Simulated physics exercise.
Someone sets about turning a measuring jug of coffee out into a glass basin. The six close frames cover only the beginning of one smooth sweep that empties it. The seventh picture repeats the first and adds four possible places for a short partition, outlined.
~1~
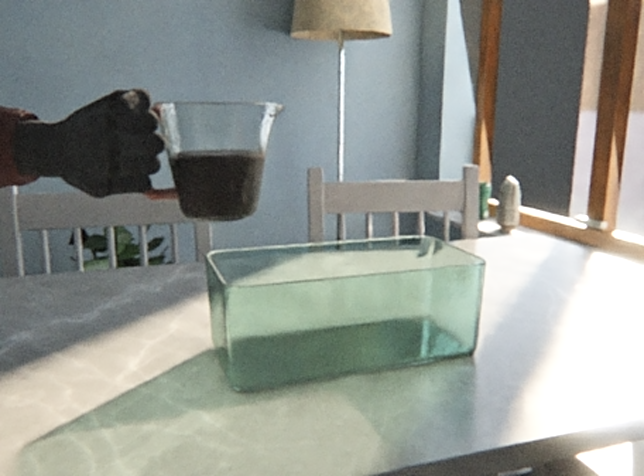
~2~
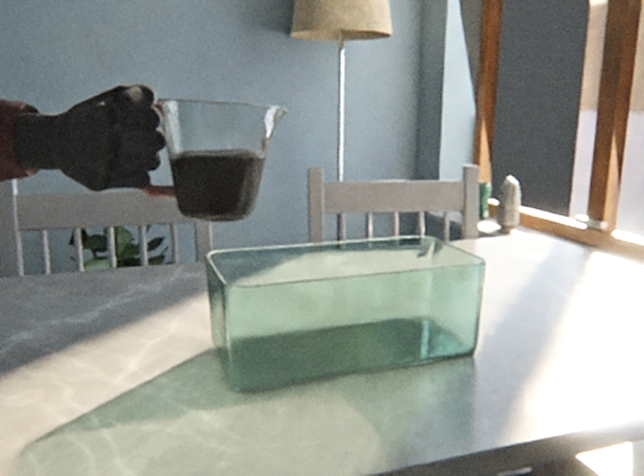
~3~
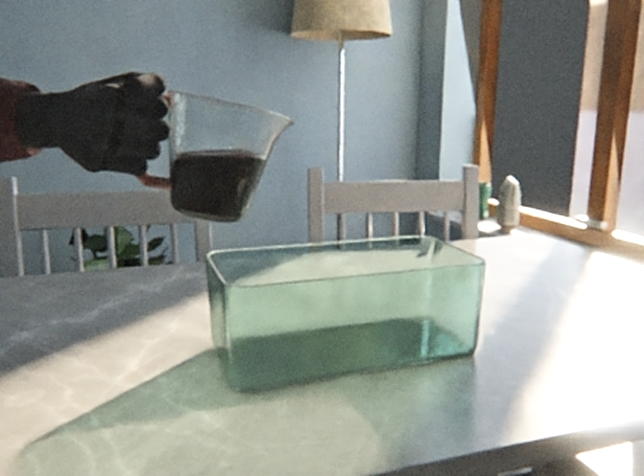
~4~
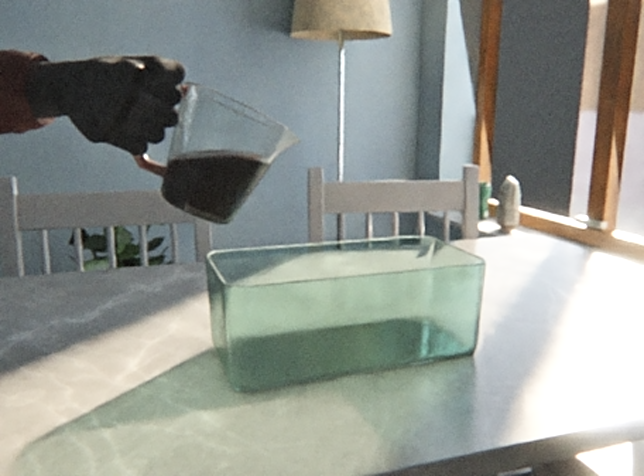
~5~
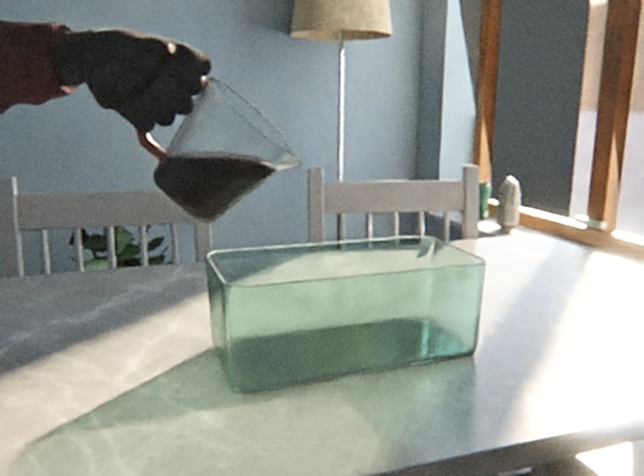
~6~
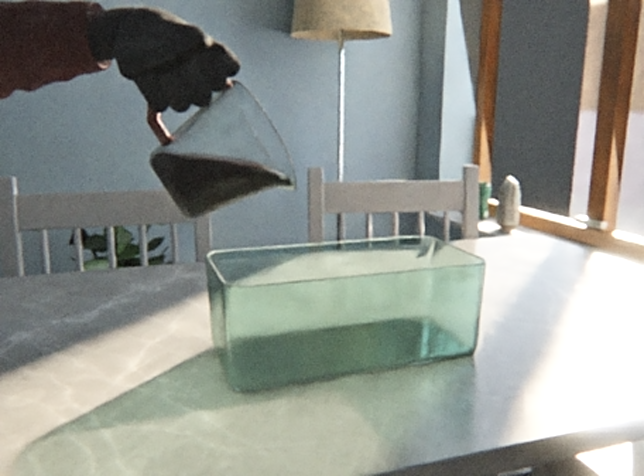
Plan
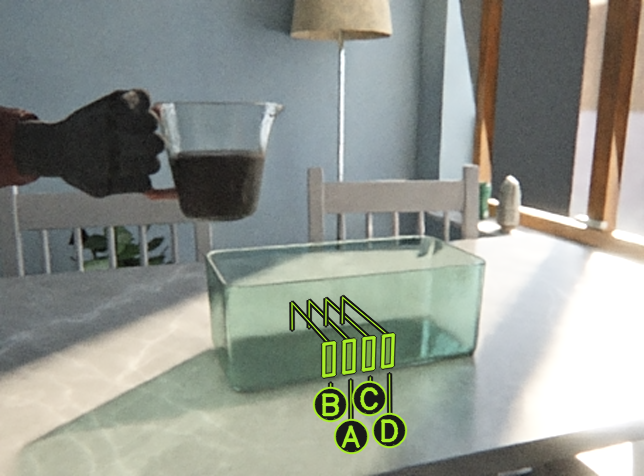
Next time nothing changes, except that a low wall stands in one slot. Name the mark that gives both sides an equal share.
A works best here.
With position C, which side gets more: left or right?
More ends on the left.
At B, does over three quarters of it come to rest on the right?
Yes.
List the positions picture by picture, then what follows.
Upright, lip at (283, 106); basin from (229, 389) to (474, 352); nothing has left yet.
Tipped about 3°, lip at (285, 110); nothing has left yet.
Tipped about 12°, lip at (292, 122); nothing has left yet.
Tipped about 26°, lip at (298, 141); nothing has left yet.
Tipped about 43°, lip at (299, 165); nothing has left yet.
Tipped about 60°, lip at (293, 188); nothing has left yet.
On the marked copy, A at (350, 380); B at (330, 383); C at (370, 377); D at (389, 374).
Choosing A, about 51 % ends left of the wall and 49 % right of it.
Choosing B, about 6 % ends left of the wall and 93 % right of it.
Choosing C, about 92 % ends left of the wall and 6 % right of it.
Choosing D, about 88 % ends left of the wall and 7 % right of it; 4 % is lost outside.
